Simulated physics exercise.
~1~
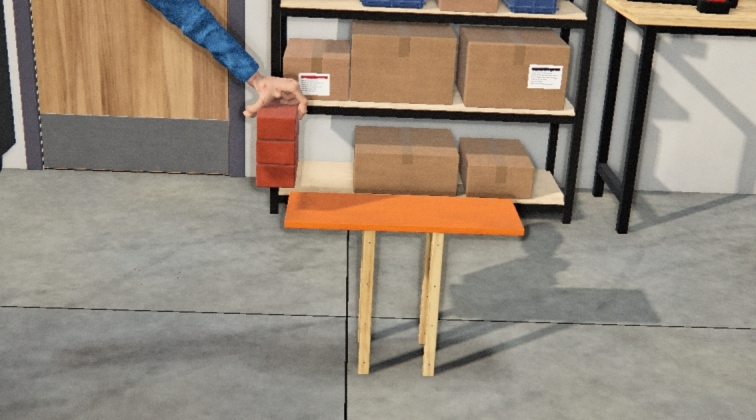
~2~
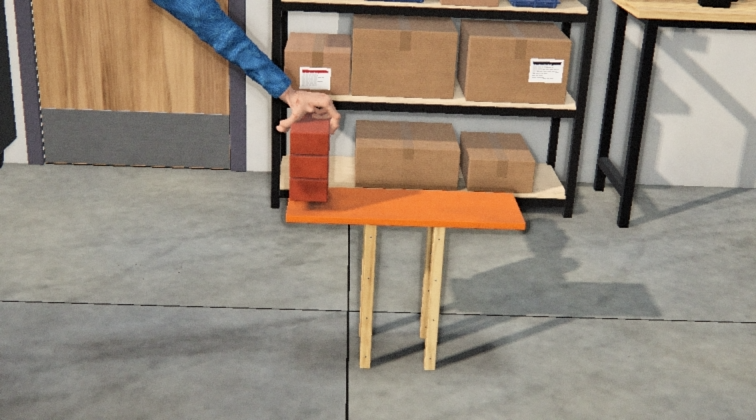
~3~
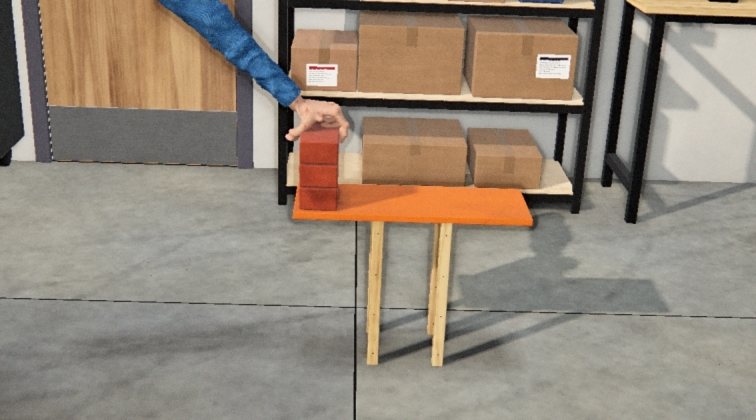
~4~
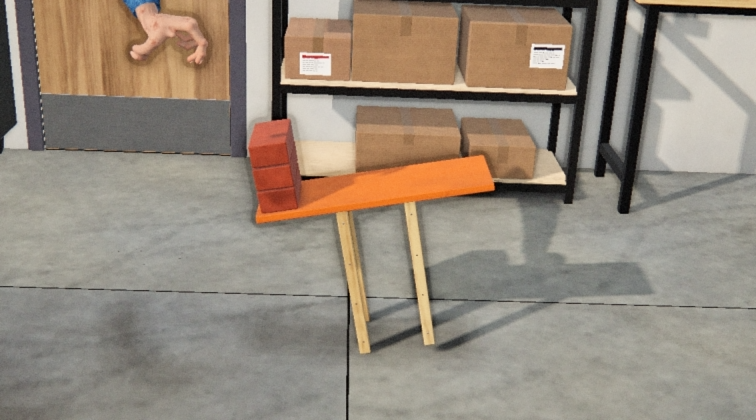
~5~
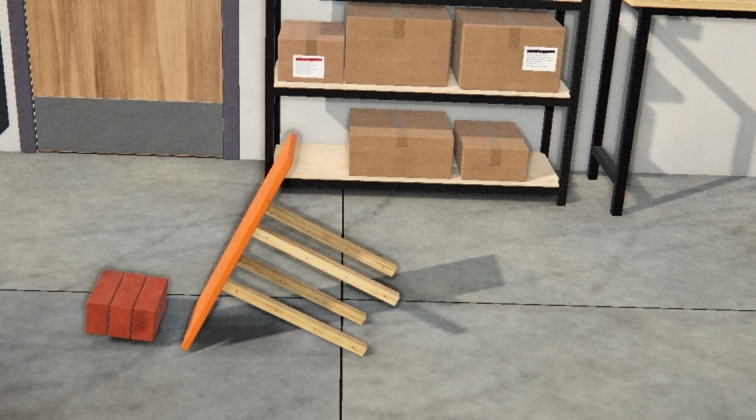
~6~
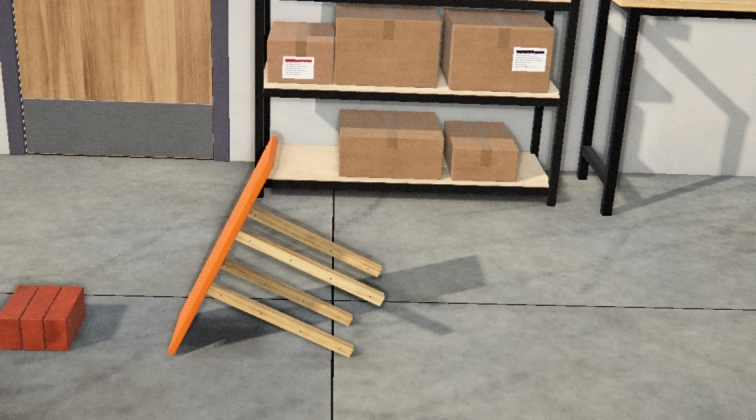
An orange-topped table with wooden legs tipped over to the left after a hand set a stack of three red bricks on its left end and let go, leaving it on its side as the bricks slid away across the floor.
